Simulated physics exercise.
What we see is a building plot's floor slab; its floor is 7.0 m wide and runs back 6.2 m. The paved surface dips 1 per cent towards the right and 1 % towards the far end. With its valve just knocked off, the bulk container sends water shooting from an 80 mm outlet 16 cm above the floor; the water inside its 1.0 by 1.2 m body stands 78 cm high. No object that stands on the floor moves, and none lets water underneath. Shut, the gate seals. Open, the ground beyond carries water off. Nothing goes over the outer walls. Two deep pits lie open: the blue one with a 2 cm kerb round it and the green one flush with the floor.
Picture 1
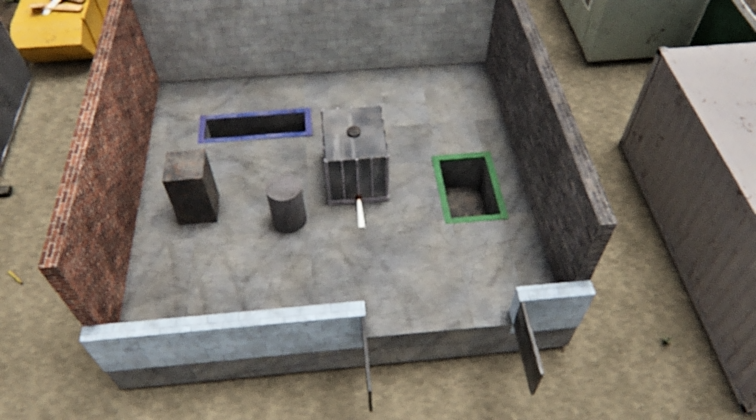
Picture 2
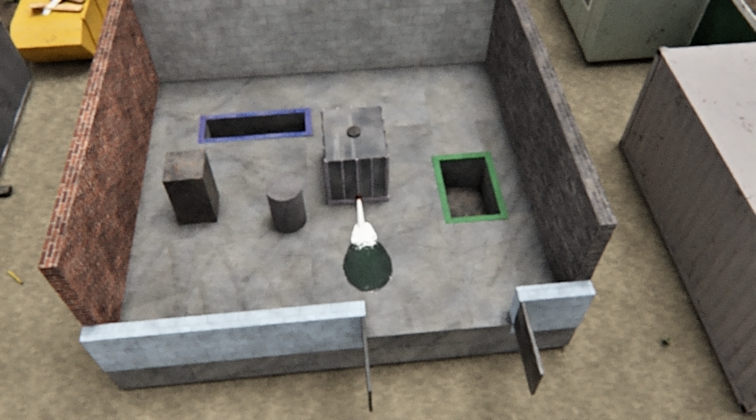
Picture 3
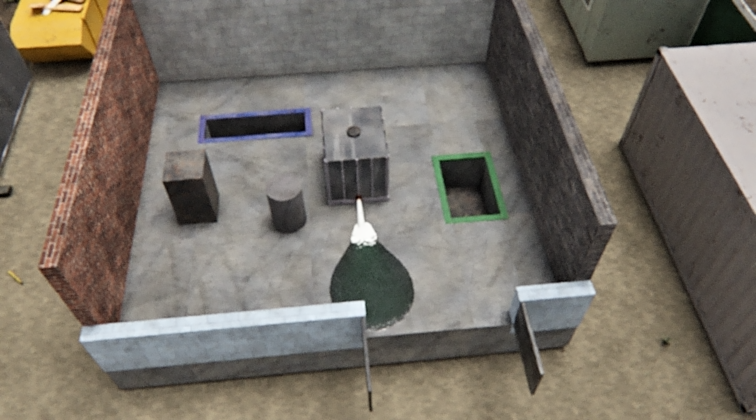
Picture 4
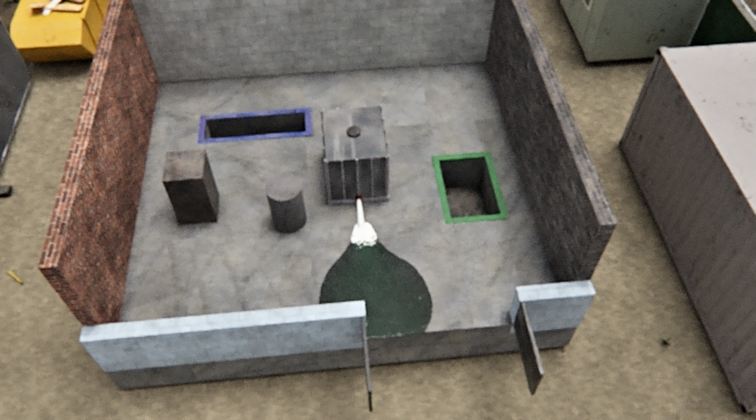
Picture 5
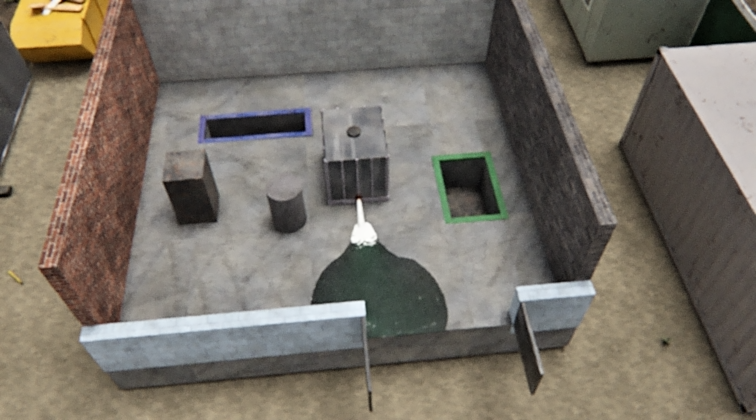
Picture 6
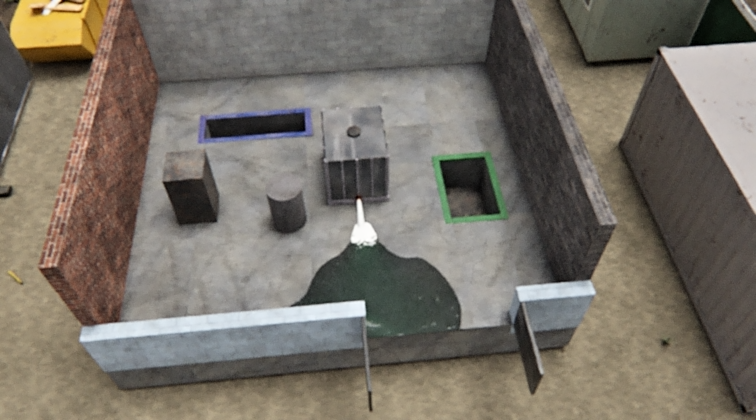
A walled concrete yard, brick on the left and grey block behind and to the right, is seen from high above its front opening. A ribbed grey container stands near the middle, with a dark box and cylinder to its left, a blue-edged pit behind them and a green-edged pit at right. Water jets forward from the container, spreading into a widening dark green sheet behind the pale front wall.
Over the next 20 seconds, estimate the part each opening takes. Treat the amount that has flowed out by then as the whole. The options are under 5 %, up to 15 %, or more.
Gate, above 15 %; blue pit, less than 5 %; green pit, less than 5 %.
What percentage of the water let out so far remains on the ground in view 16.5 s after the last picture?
Around 44 out of every hundred.
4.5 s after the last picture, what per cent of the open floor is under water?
Near 15 per cent is wet.
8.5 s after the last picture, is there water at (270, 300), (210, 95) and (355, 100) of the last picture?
Soaked, bone dry, bone dry.
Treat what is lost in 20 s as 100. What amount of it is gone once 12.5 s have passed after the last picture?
It comes to around 75 percent.
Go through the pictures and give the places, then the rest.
The jet has just started at (360, 210); the ground is still dry, in the first picture.
The jet leaves at (360, 210); the sheet reaches (373, 290), 1.9 m away, and wets 0.7 m2, in the second picture.
From the spout at (360, 210) the water has spread over 1.7 m2; its tip is at a hidden place, and it is 1.1 cm deep on average, in the third picture.
From the spout at (360, 210) the water has spread over 2.3 m2; its tip is at a hidden place, and it is 1.1 cm deep on average, in the fourth picture.
The jet leaves at (360, 210); the sheet reaches a hidden place, 2.9 m away, and wets 2.7 m2, in the fifth picture.
The jet leaves at (360, 210); the sheet reaches a hidden place, 3.0 m away, and wets 3.0 m2, in the sixth picture.
Then, 1.5 s after the last picture water covers 10 % of the floor and is deepest (4 cm) near (363, 231); gone so far, the gate 9 %, the blue pit 0 %, the green pit 0 %.
Then, 4.5 s after the last picture water covers 15 % of the floor and is deepest (4 cm) near (363, 231); gone so far, the gate 19 %, the blue pit 0 %, the green pit 0 %.
Then, 8.5 s after the last picture water covers 15 % of the floor and is deepest (4 cm) near (363, 231); gone so far, the gate 30 %, the blue pit 0 %, the green pit 0 %.
Then, 12.5 s after the last picture water covers 20 % of the floor and is deepest (4 cm) near (363, 231); gone so far, the gate 42 %, the blue pit 0 %, the green pit 1 %.
Then, 16.5 s after the last picture water covers 25 % of the floor and is deepest (4 cm) near (363, 231); gone so far, the gate 52 %, the blue pit 0 %, the green pit 3 %.
